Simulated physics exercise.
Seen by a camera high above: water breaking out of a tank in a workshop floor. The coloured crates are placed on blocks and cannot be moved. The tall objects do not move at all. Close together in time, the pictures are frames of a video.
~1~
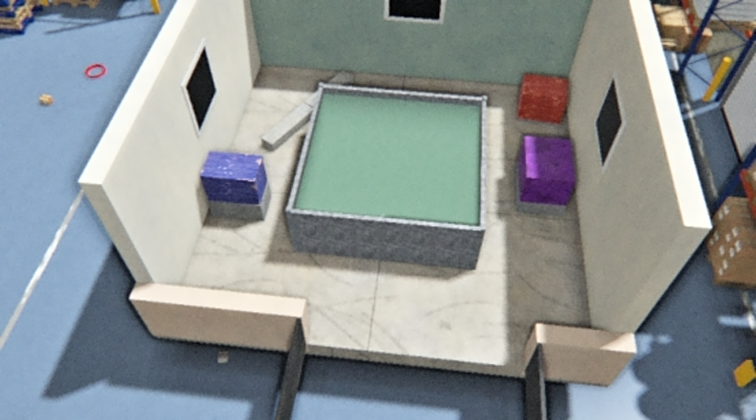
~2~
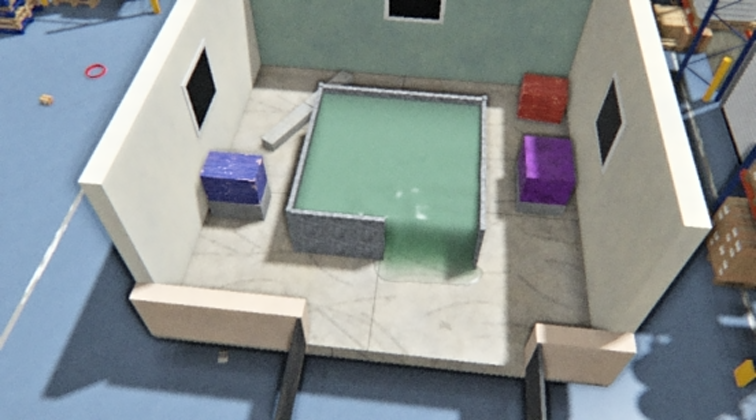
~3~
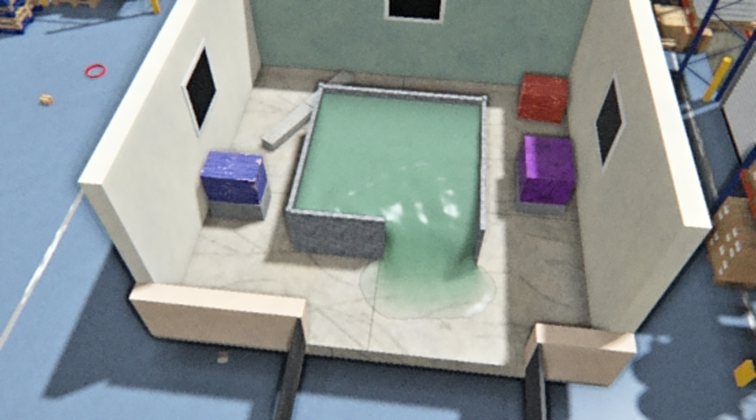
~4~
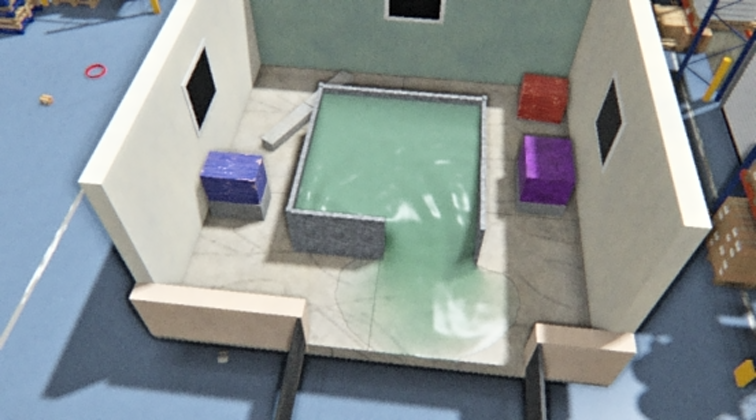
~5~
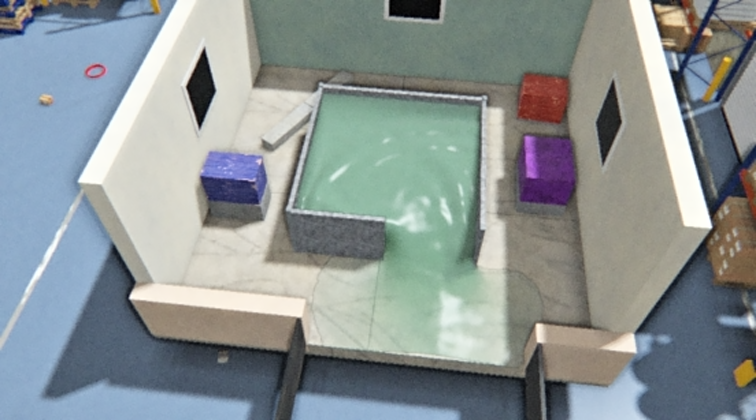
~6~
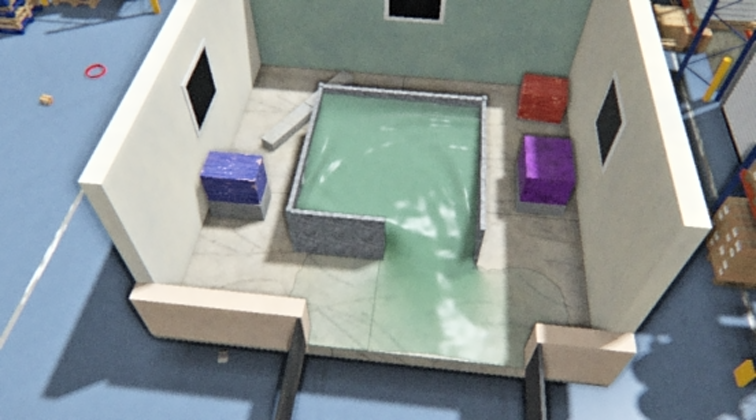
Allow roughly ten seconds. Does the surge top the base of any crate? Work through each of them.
The purple crate is protected, the blue crate is protected, the red crate is exposed.
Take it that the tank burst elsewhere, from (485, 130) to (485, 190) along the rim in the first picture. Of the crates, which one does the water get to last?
It's the crate marked blue.
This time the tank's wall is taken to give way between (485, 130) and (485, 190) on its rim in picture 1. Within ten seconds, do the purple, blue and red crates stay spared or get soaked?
Then purple crate gets flooded, blue crate is untouched and red crate gets flooded.
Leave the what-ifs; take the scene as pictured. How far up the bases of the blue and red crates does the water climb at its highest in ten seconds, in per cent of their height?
Around 10 in a hundred for the first and 200 in a hundred for the second.
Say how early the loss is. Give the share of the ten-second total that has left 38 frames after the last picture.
Approximately 80 %.
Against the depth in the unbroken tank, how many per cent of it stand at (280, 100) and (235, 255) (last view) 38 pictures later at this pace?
In that order: 0 and 0 per cent.
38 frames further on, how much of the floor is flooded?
I reckon 45 per cent or so.
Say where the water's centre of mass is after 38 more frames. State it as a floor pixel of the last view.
I'd point to (419, 204).
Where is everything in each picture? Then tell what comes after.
In the first picture, still water in the tank at (394, 154).
In the second picture, the front is at (478, 271), out from the gap at (429, 251).
In the third picture, water pours out at (429, 251) and has run to (380, 306).
In the fourth picture, the front is at a hidden place, out from the gap at (429, 253).
In the fifth picture, water pours out at (429, 252) and has run to a hidden place.
In the sixth picture, the front is at a hidden place, out from the gap at (429, 252).
A moment on, water covers 20 % of the floor; the purple crate not reached, the blue crate not reached, the red crate not reached.
Next, water covers 25 % of the floor; the purple crate water round its plinth, the blue crate not reached, the red crate not reached.
Then, water covers 40 % of the floor; the purple crate water round its plinth, the blue crate water round its plinth, the red crate water round its plinth.
Later, water covers 45 % of the floor; the purple crate water round its plinth, the blue crate water round its plinth, the red crate water round its plinth.
In the end, water covers 60 % of the floor; the purple crate stayed above the water, the blue crate stayed above the water, the red crate was topped.
